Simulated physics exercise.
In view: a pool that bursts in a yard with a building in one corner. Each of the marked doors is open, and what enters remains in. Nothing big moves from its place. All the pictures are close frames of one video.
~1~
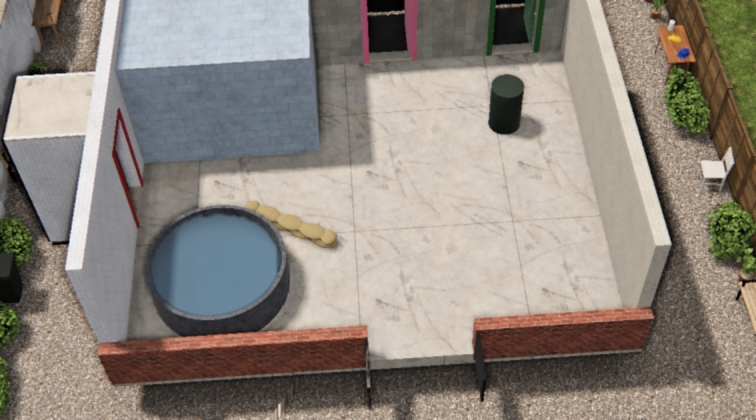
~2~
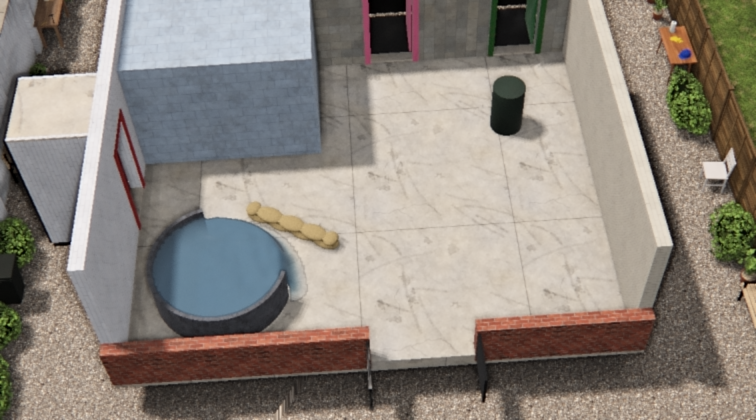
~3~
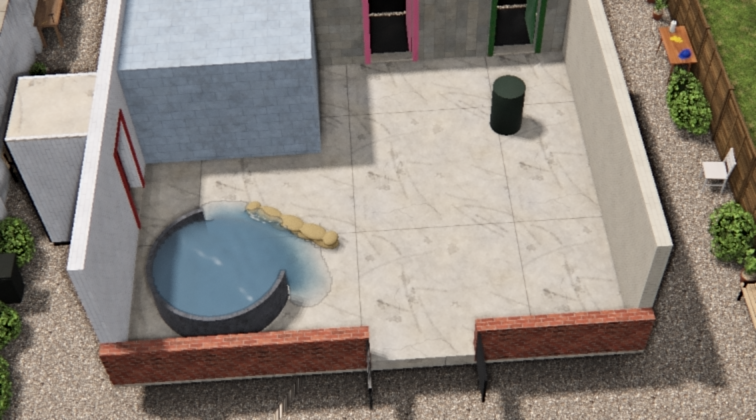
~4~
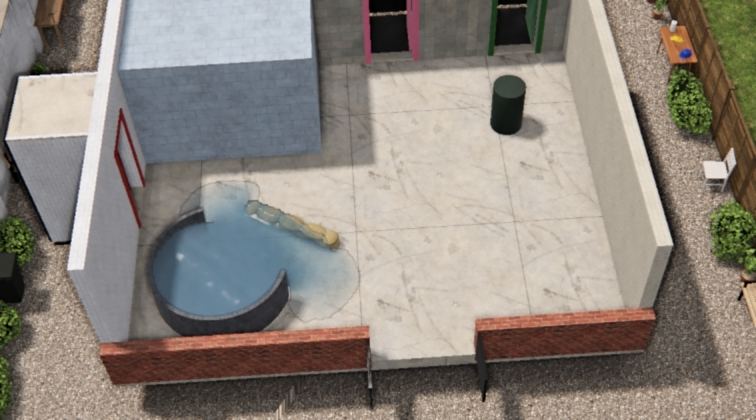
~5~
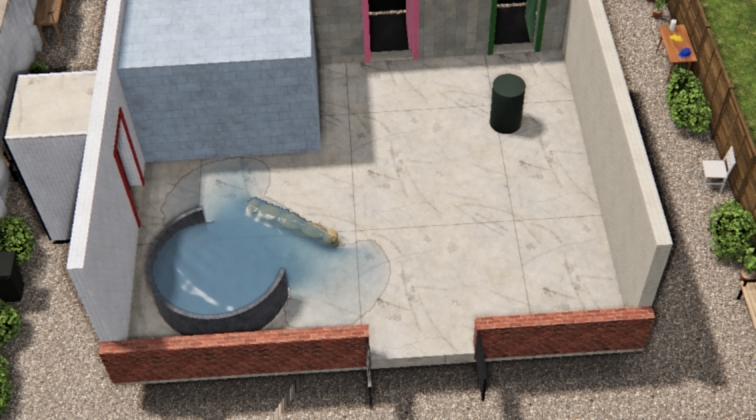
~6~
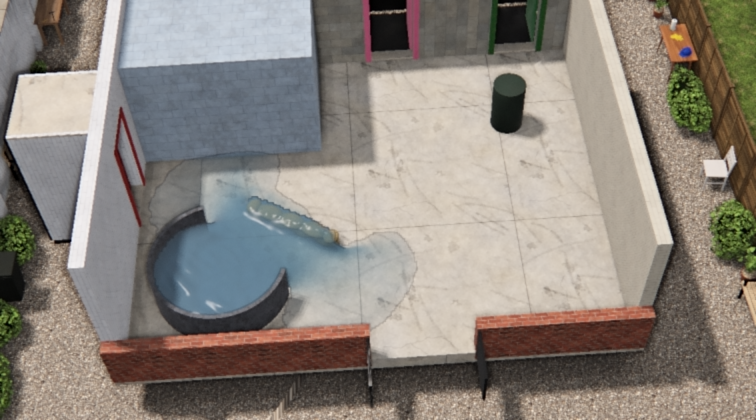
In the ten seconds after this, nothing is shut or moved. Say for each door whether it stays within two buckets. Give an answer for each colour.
In the end the red door breaks the limit, the pink door respects the limit, the green door respects the limit.
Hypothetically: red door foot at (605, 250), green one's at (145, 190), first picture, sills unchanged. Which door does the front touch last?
The flood gets to the pink-painted one after all the others.
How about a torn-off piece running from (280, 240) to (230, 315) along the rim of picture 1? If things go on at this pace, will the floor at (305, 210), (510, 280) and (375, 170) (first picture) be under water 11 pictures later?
Going through them one by one, I'd say high and dry, then waterlogged, then high and dry.
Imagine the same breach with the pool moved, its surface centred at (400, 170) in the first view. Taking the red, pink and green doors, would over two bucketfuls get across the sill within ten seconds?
Lab note - red door never reaches it; pink door crosses the line; green door crosses the line.
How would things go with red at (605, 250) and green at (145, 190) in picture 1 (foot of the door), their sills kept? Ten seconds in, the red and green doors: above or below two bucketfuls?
The red door overflows, and the green door overflows.
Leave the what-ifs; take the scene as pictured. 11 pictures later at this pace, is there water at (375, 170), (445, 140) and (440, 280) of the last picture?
Same order as asked: Drenched; dry as before; drenched.
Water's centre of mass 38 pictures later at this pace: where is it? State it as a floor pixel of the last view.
I'd say around (363, 240).
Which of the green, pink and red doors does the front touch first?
Answer: The one in red.
A moment on, water covers 35 % of the floor; the red door wet at the sill, nothing in, the pink door not reached, the green door not reached.
Next, water covers 55 % of the floor; the red door under two buckets in, the pink door not reached, the green door not reached.
Then, water covers 75 % of the floor; the red door over two buckets in, the pink door not reached, the green door not reached.
Later, water covers 80 % of the floor; the red door far over two buckets in, the pink door not reached, the green door wet at the sill, nothing in.
In the end, water covers 90 % of the floor; the red door far over two buckets in, the pink door not reached, the green door under two buckets in.
